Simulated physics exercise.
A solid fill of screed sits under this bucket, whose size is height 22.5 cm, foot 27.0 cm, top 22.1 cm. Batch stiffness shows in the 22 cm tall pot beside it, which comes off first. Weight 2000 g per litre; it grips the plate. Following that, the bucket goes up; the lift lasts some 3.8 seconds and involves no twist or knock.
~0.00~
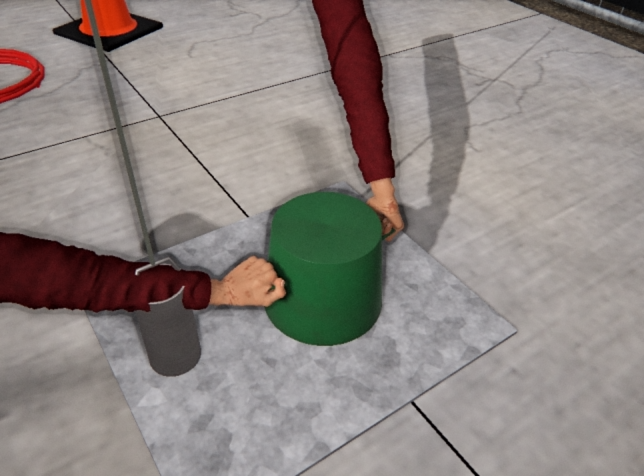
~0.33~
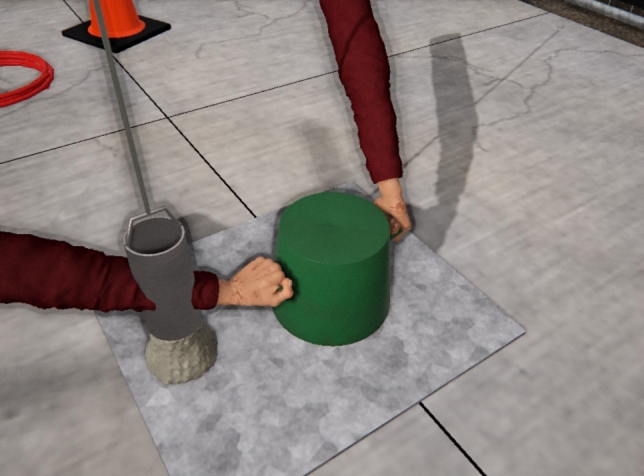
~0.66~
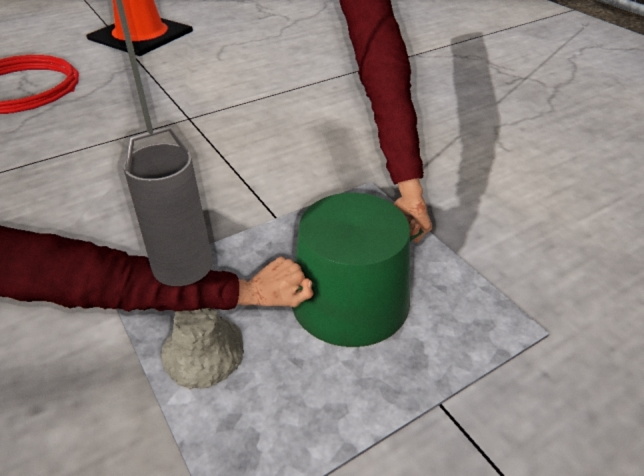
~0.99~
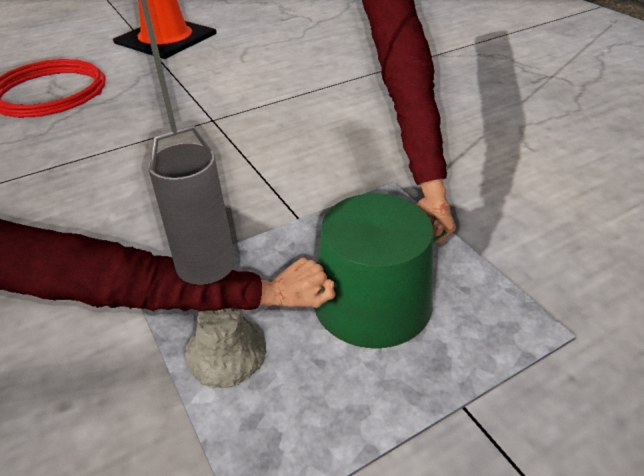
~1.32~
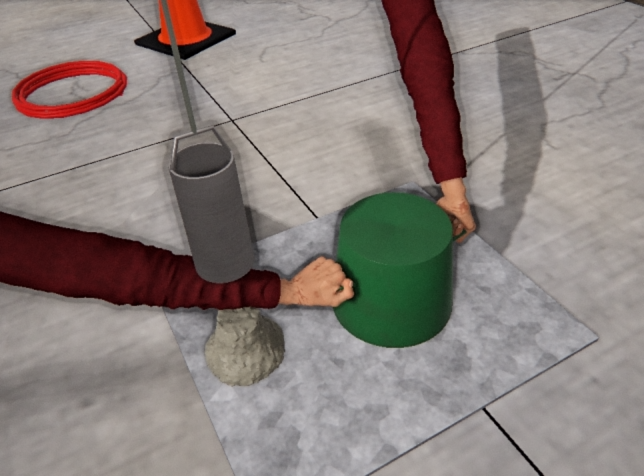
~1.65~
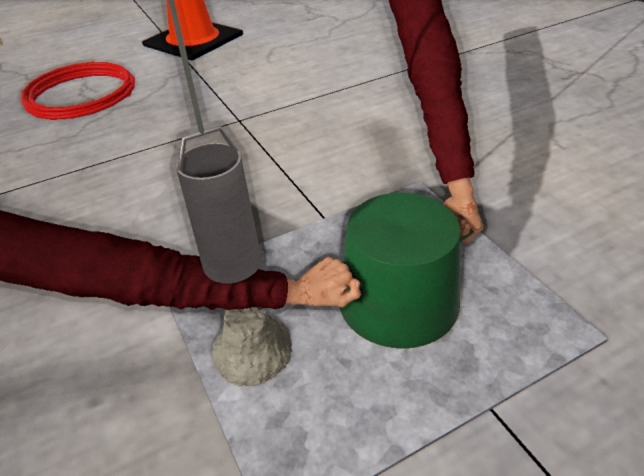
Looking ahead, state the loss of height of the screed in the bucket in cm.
Answer: Close to 6 cm.
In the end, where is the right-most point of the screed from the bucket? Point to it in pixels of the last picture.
Roughly at pixel (480, 308).
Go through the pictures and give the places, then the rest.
The first picture shows middle of the pot's mouth at (158, 284), still down; middle of the bucket's top at (327, 226), not yet moved.
The second picture shows middle of the pot's mouth at (154, 236), raised 12 cm; middle of the bucket's top at (334, 226), not yet moved.
The third picture shows middle of the pot's mouth at (158, 162), raised 27 cm; the pot's heap 12 cm high and 17 cm wide, top at (196, 319); middle of the bucket's top at (354, 227), not yet moved.
The fourth picture shows middle of the pot's mouth at (182, 161), raised 28 cm; the pot's heap 12 cm high and 17 cm wide, top at (219, 319); middle of the bucket's top at (377, 228), not yet moved.
The fifth picture shows middle of the pot's mouth at (201, 161), raised 28 cm; the pot's heap 12 cm high and 17 cm wide, top at (238, 317); middle of the bucket's top at (396, 227), not yet moved.
The sixth picture shows middle of the pot's mouth at (209, 161), raised 28 cm; the pot's heap 12 cm high and 17 cm wide, top at (245, 317); middle of the bucket's top at (403, 227), not yet moved.
After 2.6 s, the bucket is up 5.3 cm; the screed has come down 2.4 cm to 20 cm and is 30 cm wide.
After 3.5 s, the bucket is up 14 cm; the screed has come down 6.4 cm to 16 cm and is 37 cm wide.
After 4.5 s, the bucket is up 23 cm; the screed has come down 6.5 cm to 16 cm and is 37 cm wide.
After 5.6 s, the bucket is clear; the screed has come down 6.5 cm to 16 cm and is 37 cm wide.
After 6.1 s, at rest, the bucket is clear; the screed has come down 6.5 cm to 16 cm and is 37 cm wide.
